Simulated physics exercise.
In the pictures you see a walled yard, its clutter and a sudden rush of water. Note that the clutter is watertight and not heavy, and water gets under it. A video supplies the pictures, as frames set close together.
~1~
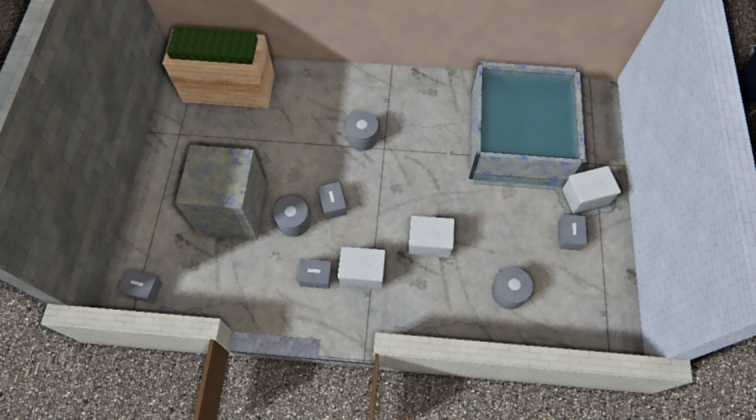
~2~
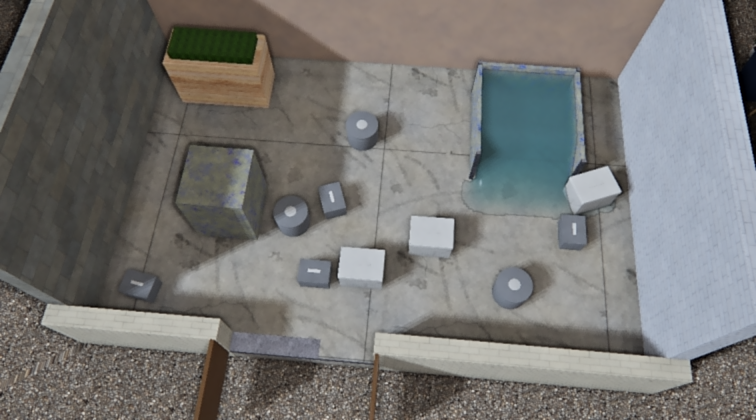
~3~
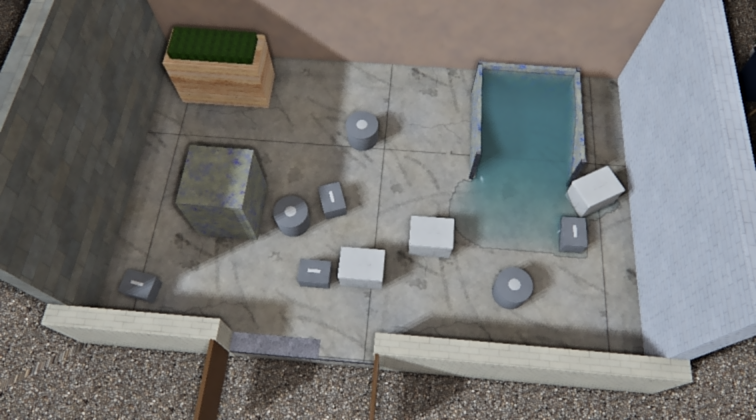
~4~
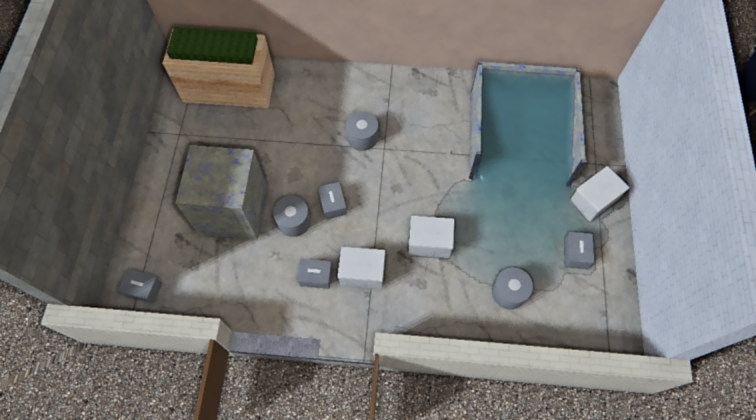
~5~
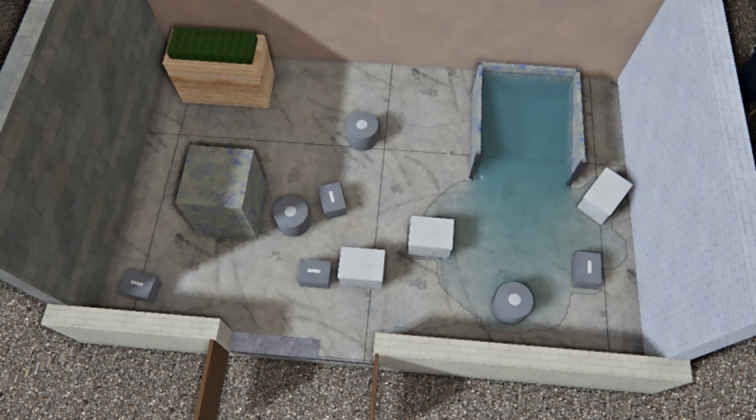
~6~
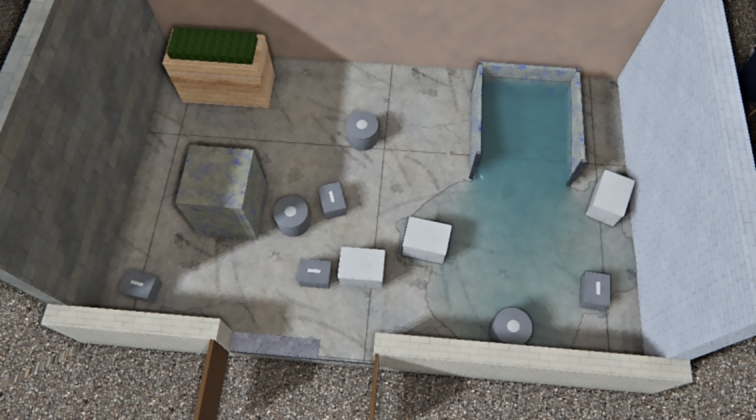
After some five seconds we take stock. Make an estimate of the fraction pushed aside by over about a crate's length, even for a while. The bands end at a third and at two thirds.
High band.
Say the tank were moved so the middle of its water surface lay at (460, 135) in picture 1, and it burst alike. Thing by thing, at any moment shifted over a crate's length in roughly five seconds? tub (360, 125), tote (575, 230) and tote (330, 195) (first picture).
In order: Remained close by, went well off, remained close by.
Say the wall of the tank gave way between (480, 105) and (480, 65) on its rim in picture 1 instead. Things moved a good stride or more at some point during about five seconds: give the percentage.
Roughly 30 percent.
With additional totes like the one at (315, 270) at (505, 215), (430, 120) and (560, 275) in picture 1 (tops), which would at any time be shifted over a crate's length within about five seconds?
Taking them one at a time: Goes the distance; falls short; goes the distance.
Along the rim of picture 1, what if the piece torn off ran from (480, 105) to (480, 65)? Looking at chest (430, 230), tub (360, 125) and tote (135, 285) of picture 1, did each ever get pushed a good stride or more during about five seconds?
In the order asked: Never gets that far, then goes the distance, then goes the distance.
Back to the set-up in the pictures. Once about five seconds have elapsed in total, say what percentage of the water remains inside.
My answer is close to 92 percent.
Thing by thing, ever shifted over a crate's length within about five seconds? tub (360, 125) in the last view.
That one goes a lesser distance.
A moment on, 2 of 10 are well off their spots; 1 afloat.
Next, 3 of 10 are well off their spots; 3 afloat.
Later, 4 of 10 are well off their spots; 6 afloat.
In the end, 9 of 10 are well off their spots, and 9 have been at some point; 8 afloat.
